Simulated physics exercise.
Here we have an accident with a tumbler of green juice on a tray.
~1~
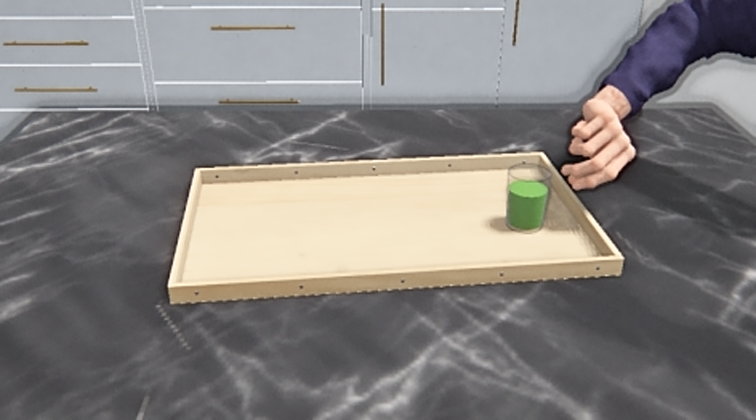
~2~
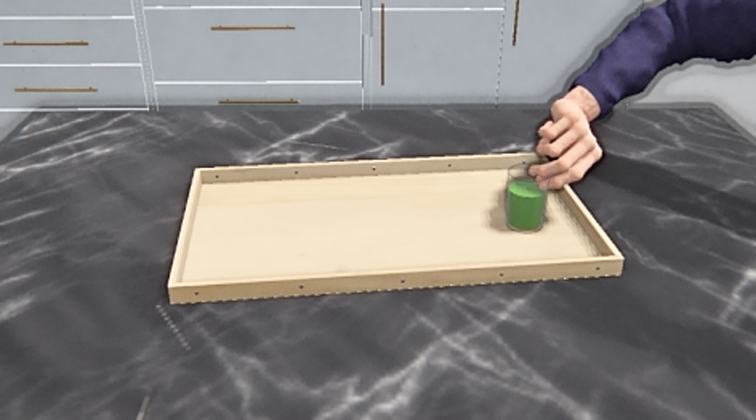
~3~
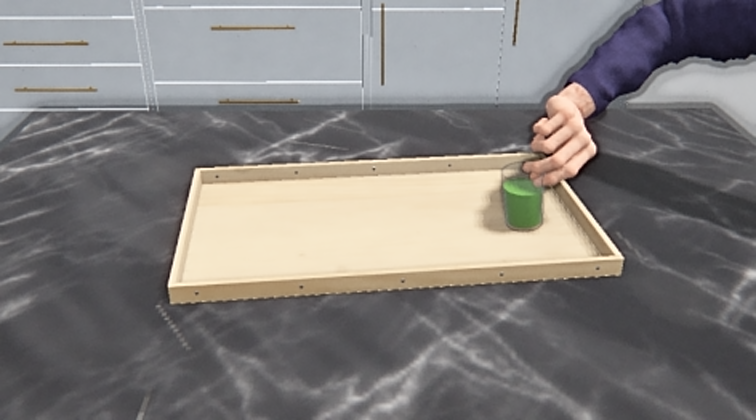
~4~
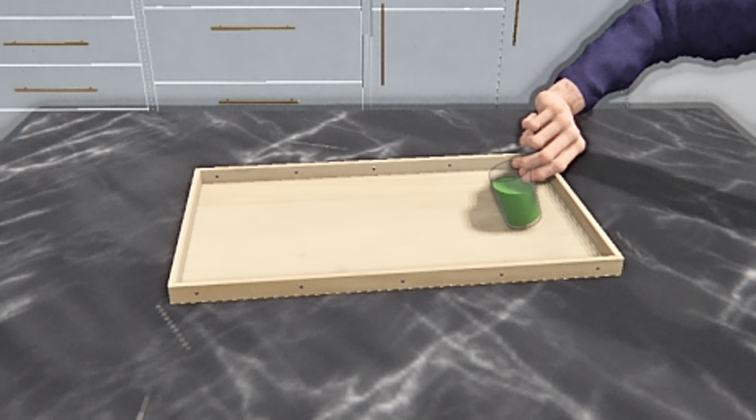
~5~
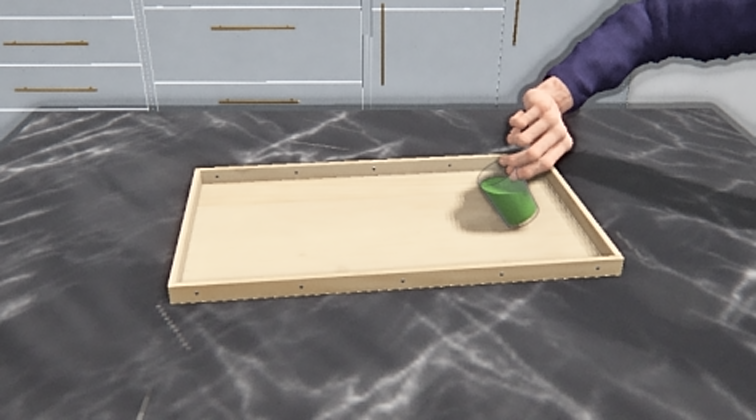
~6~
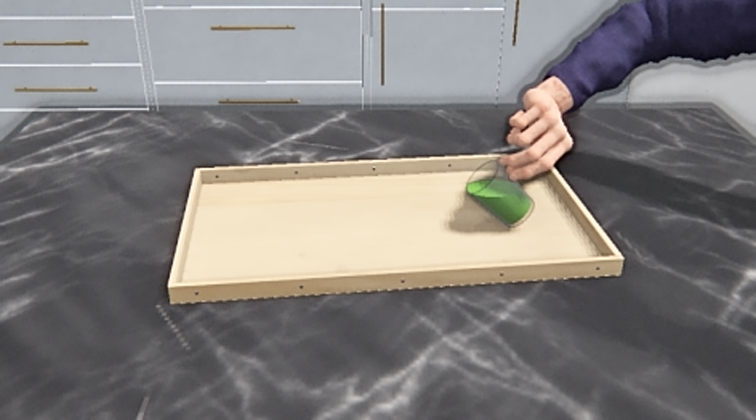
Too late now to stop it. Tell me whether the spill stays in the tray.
It stays in the tray.
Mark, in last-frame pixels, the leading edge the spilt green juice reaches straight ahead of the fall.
Leading edge approx. (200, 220).
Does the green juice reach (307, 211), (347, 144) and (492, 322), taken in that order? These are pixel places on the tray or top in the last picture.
The opening spot comes out in the spill, the second out of the spill, the closing one out of the spill.
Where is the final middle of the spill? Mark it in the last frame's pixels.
The centre comes to rest around (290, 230).
A moment on, the tumbler lies in the tray; the puddle covers about as much as a plate; the rim holds it.
Further on, the puddle covers about as much as a tray; the rim holds it.
When it is over, the puddle covers about as much as a tray; the rim holds it.
